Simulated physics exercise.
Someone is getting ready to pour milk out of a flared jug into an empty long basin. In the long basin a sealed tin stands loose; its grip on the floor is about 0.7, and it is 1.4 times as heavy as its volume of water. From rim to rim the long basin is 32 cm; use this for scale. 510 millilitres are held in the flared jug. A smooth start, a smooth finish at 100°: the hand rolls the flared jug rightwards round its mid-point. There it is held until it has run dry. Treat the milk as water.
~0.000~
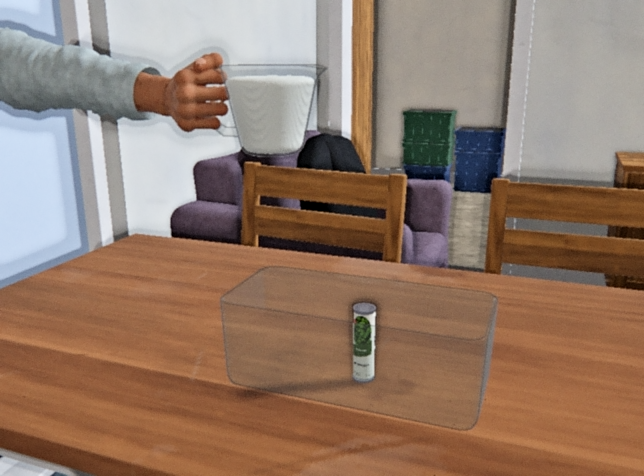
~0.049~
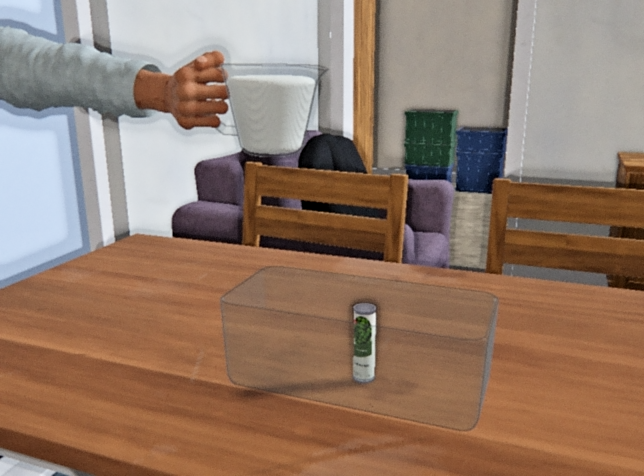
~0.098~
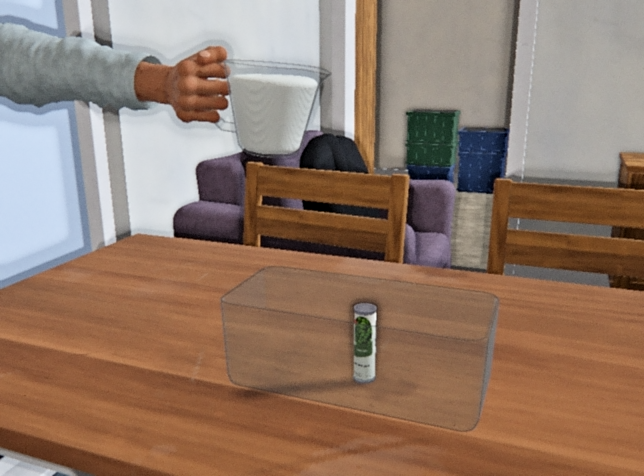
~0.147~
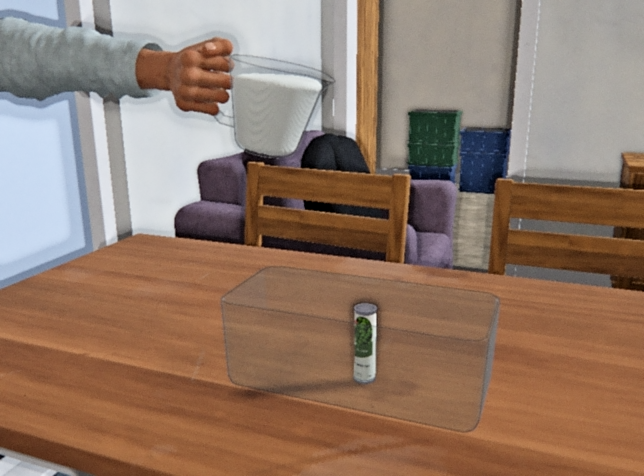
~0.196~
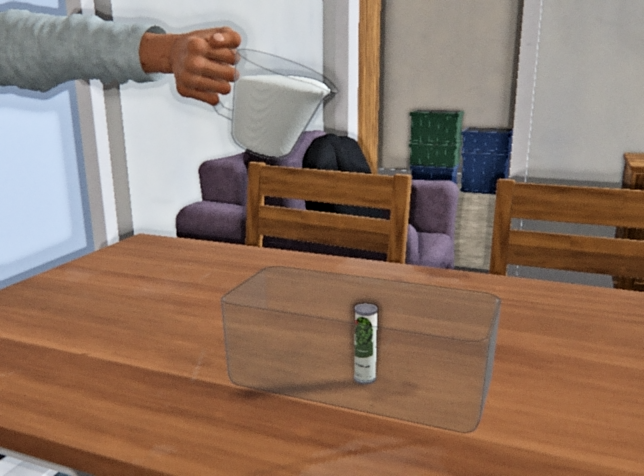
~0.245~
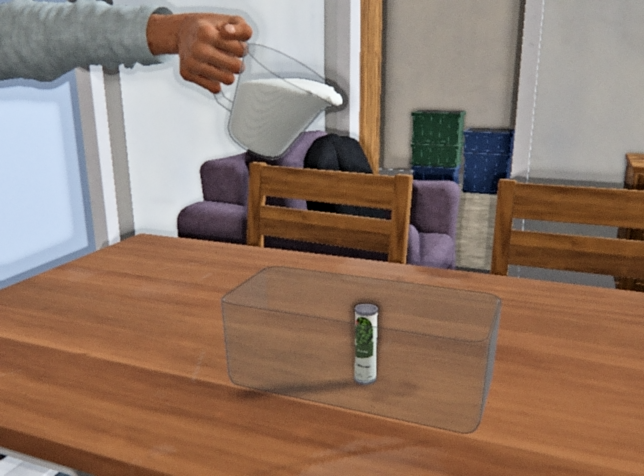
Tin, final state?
Standing.
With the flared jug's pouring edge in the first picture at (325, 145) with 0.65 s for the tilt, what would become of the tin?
It tumbles.
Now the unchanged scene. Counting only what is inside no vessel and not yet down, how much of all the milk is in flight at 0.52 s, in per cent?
Roughly 44 percent.
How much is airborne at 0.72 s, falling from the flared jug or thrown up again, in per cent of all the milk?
Roughly 24 %.
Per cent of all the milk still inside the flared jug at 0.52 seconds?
Close to 44 percent of the liquid remains at that time.
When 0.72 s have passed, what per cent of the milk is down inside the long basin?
70 %, more or less.
By 0.52 s the tilt is 90° and 43 per cent is still to pour; the tin stands where it began.
By 0.72 s the tilt is 100° and 6 per cent is still to pour; the tin stands where it began.
By 0.92 s the tilt is 100° and 0 per cent is still to pour; the tin stands where it began.
By 1.15 s the tilt is 100° and 0 per cent is still to pour; the tin stands where it began.
At rest the tin stands where it began.
